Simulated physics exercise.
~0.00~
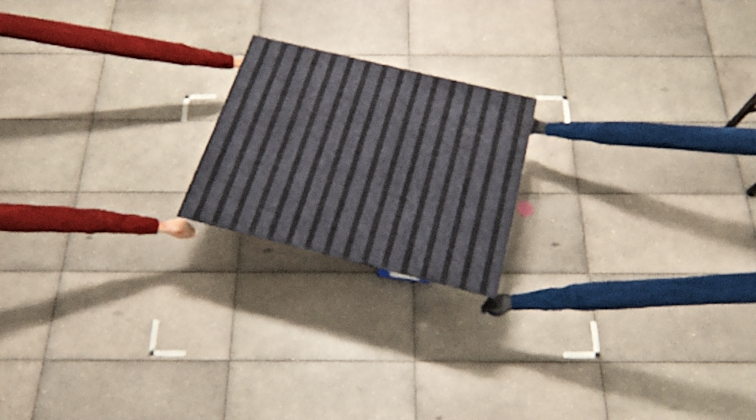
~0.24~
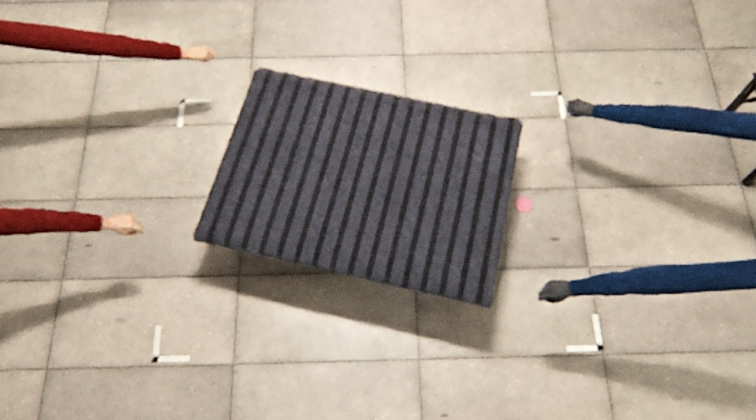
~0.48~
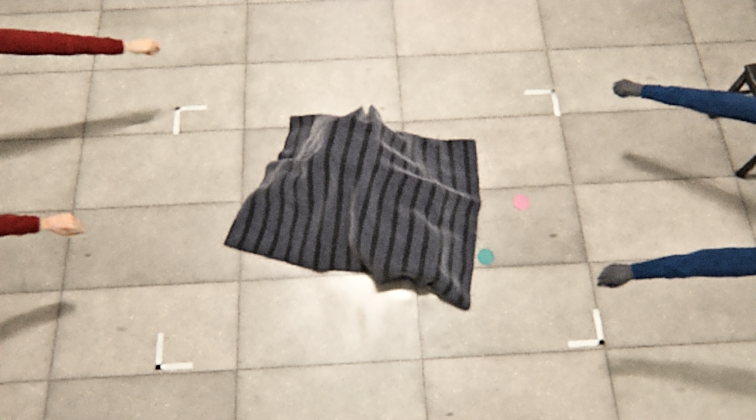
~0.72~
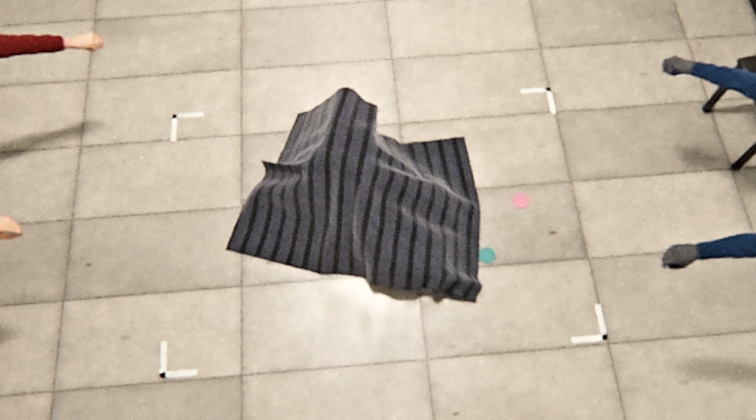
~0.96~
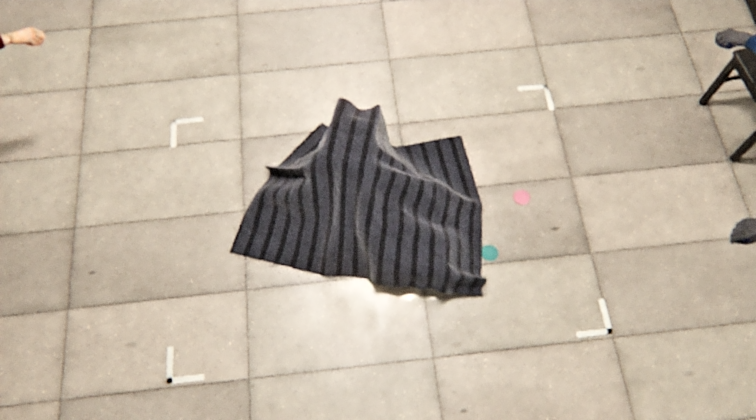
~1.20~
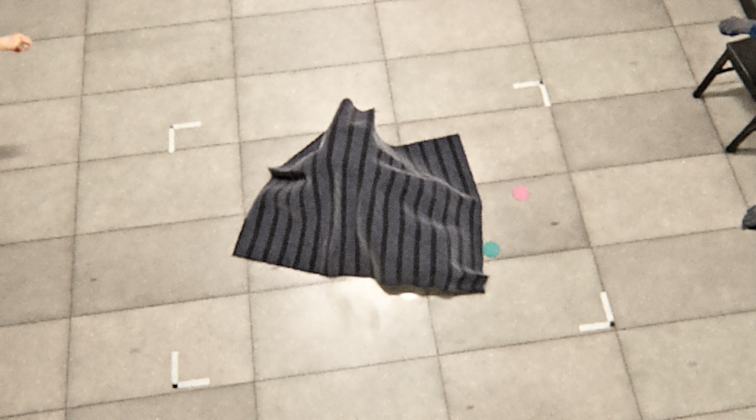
On a tiled hallway floor, four hands release a striped sheet that drops and crumples over hidden objects.
